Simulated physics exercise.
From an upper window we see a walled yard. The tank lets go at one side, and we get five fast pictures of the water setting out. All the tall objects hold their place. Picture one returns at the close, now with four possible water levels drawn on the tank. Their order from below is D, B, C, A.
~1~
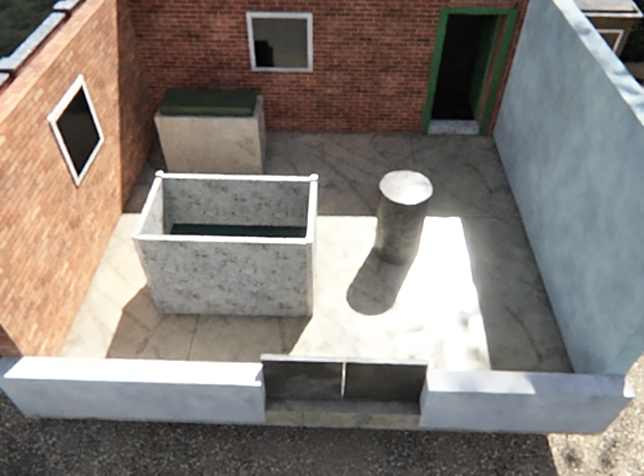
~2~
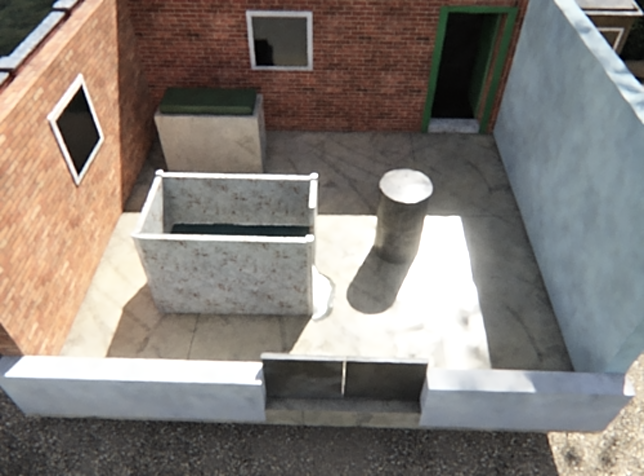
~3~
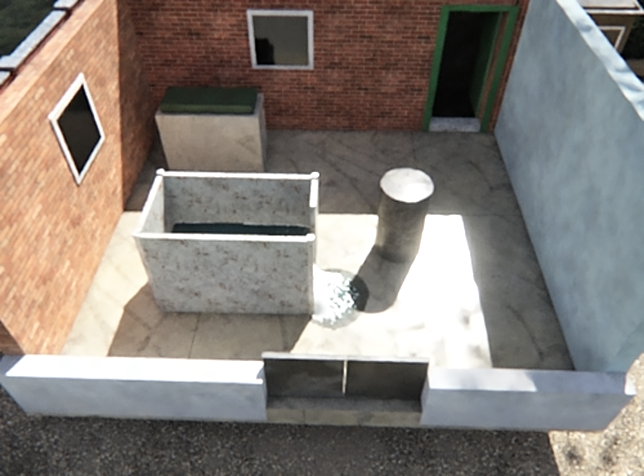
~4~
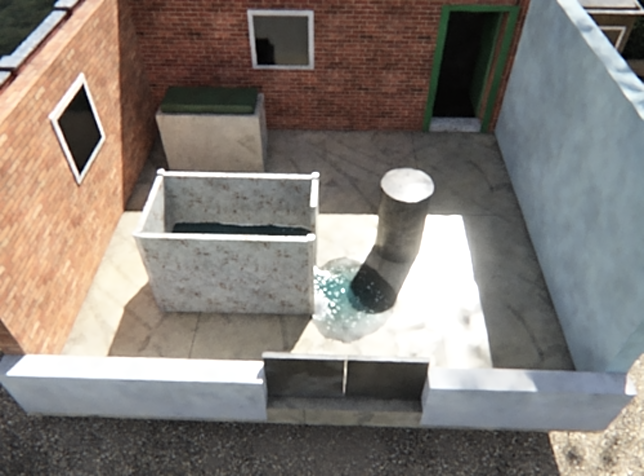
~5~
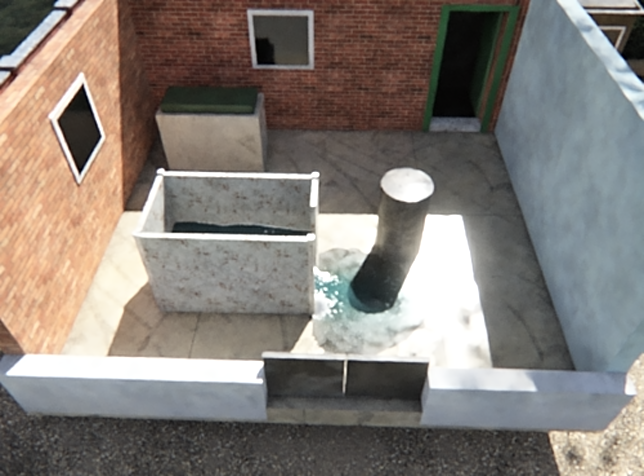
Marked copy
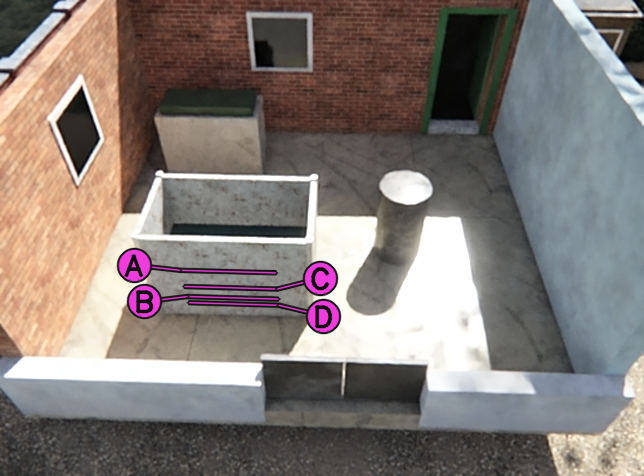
A walled yard is seen from a high window, with red brick walls at the left and back, a pale blue wall at the right and a low white wall in front. A speckled grey tank of dark water stands left of a grey cylinder, before a green-framed doorway. Water emerges at the tank's right side and spreads rightward across the sunlit paving, while the camera stays still.
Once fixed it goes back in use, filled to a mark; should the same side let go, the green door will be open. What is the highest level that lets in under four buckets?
It is A.
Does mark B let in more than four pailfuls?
No, not at all.
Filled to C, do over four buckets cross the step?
No.
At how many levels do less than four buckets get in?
All of the four.
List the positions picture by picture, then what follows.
Water in the tank at rest, its middle at (237, 252); foot of the green doorway at (453, 134); shut gate at (344, 364).
Water covers 1 % of the ground and shows as far out as (321, 315).
Water covers 2 % of the ground and shows as far out as (360, 288).
Water covers 4 % of the ground and shows as far out as (389, 304).
Water covers 7 % of the ground and shows as far out as (423, 308).
On the marked copy, A at (227, 271); B at (232, 297); C at (230, 287); D at (233, 303); from the bottom up D, B, C, A.
With A, a splash gets over, under a bucket.
With B, nothing gets over.
With C, nothing gets over.
With D, nothing gets over.
